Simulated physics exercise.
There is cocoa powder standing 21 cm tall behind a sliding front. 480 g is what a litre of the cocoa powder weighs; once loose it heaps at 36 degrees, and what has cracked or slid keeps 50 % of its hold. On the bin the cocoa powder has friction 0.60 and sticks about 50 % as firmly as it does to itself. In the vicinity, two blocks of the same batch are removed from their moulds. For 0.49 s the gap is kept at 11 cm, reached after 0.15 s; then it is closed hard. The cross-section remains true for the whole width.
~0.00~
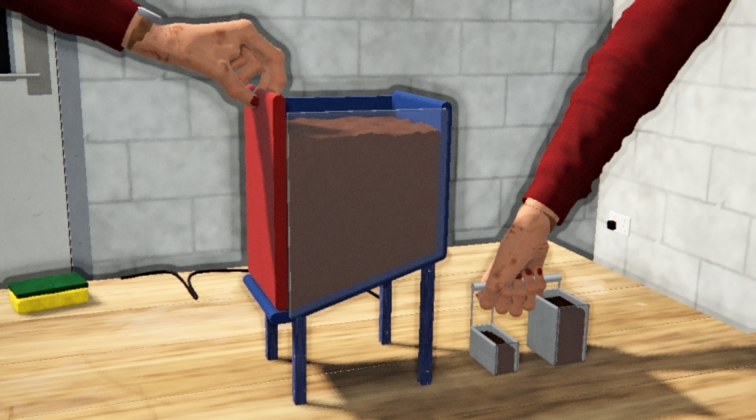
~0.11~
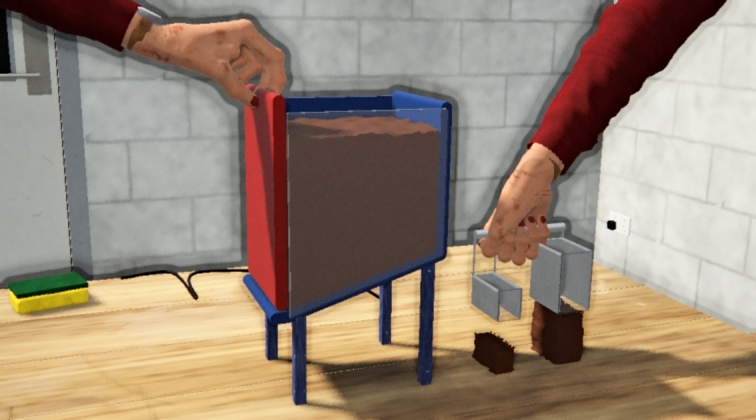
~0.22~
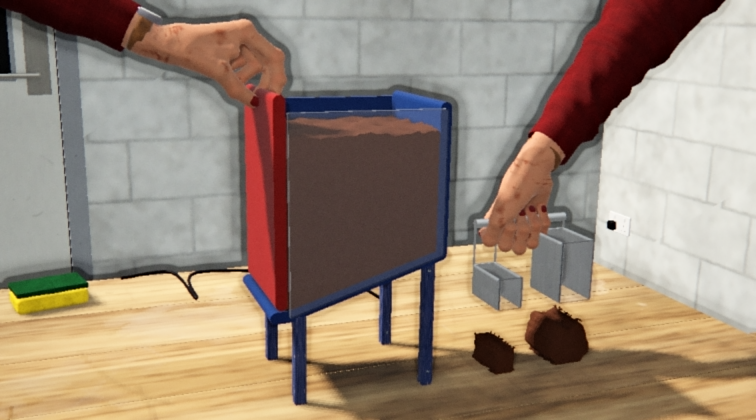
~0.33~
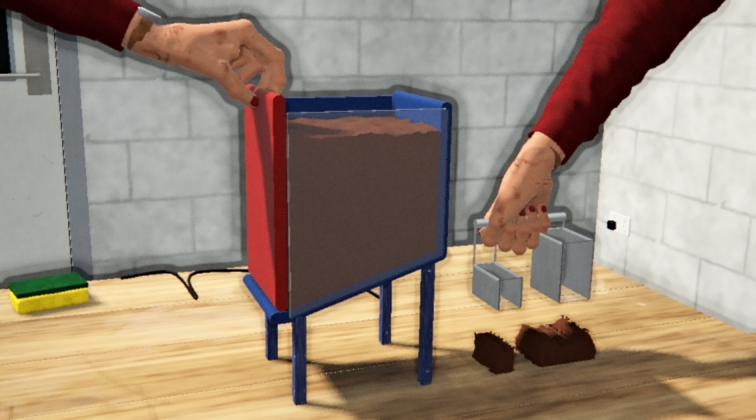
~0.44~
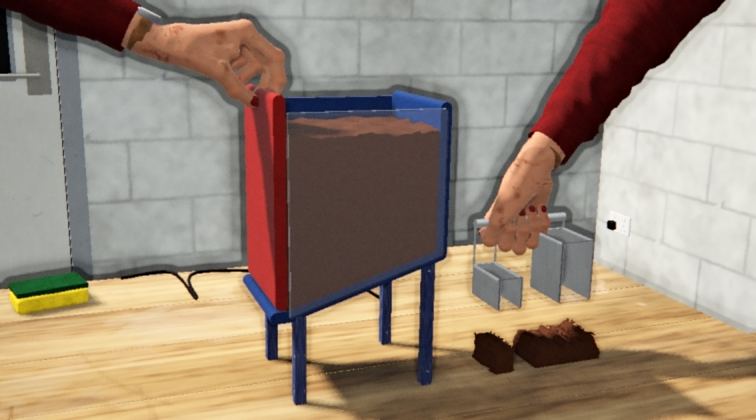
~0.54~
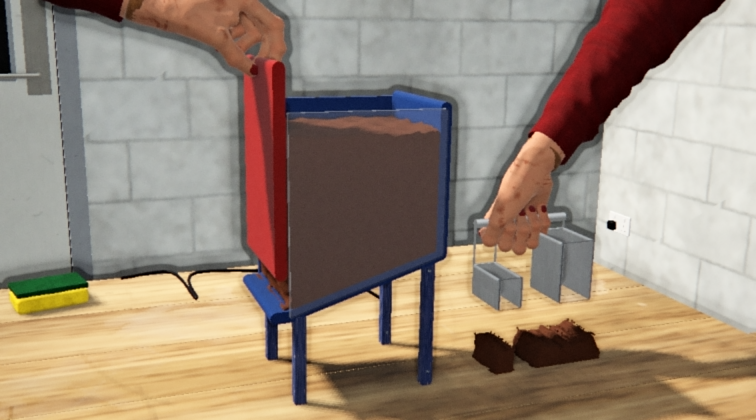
On a wooden table, hands unmould two brown blocks, the larger slumps, and a red hatch rises.
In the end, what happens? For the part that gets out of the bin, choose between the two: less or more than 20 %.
Choice: More.
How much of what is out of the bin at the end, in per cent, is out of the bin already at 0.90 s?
Close to 30 in a hundred.
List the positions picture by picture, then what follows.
The first frame shows top of the hatch at (280, 102), not yet moved; top of the cocoa powder at (418, 133); blocks stand 3.4 cm, 7.3 cm (left to right).
The second frame shows top of the hatch at (280, 102), not yet moved; top of the cocoa powder at (418, 133); blocks stand 3.4 cm, 7.0 cm (left to right).
The third frame shows top of the hatch at (280, 102), not yet moved; top of the cocoa powder at (418, 133); blocks stand 3.4 cm, 5.7 cm (left to right).
The fourth frame shows top of the hatch at (280, 102), not yet moved; top of the cocoa powder at (418, 133); blocks stand 3.4 cm, 4.0 cm (left to right).
The fifth frame shows top of the hatch at (280, 102), not yet moved; top of the cocoa powder at (418, 133); blocks stand 3.4 cm, 3.4 cm (left to right).
The sixth frame shows top of the hatch at (279, 68), moved 3.6 cm; top of the cocoa powder at (418, 133); blocks stand 3.4 cm, 3.4 cm (left to right).
After 0.71 s, the hatch is 11 cm open and 0 % is out.
After 0.90 s, the hatch is 11 cm open and 8 % is out.
After 1.09 s, the hatch is 11 cm open and 18 % is out.
After 1.28 s, the hatch is 3.0 cm open and 28 % is out.
After 1.63 s, at the end, the hatch is shut and 29 % is out.
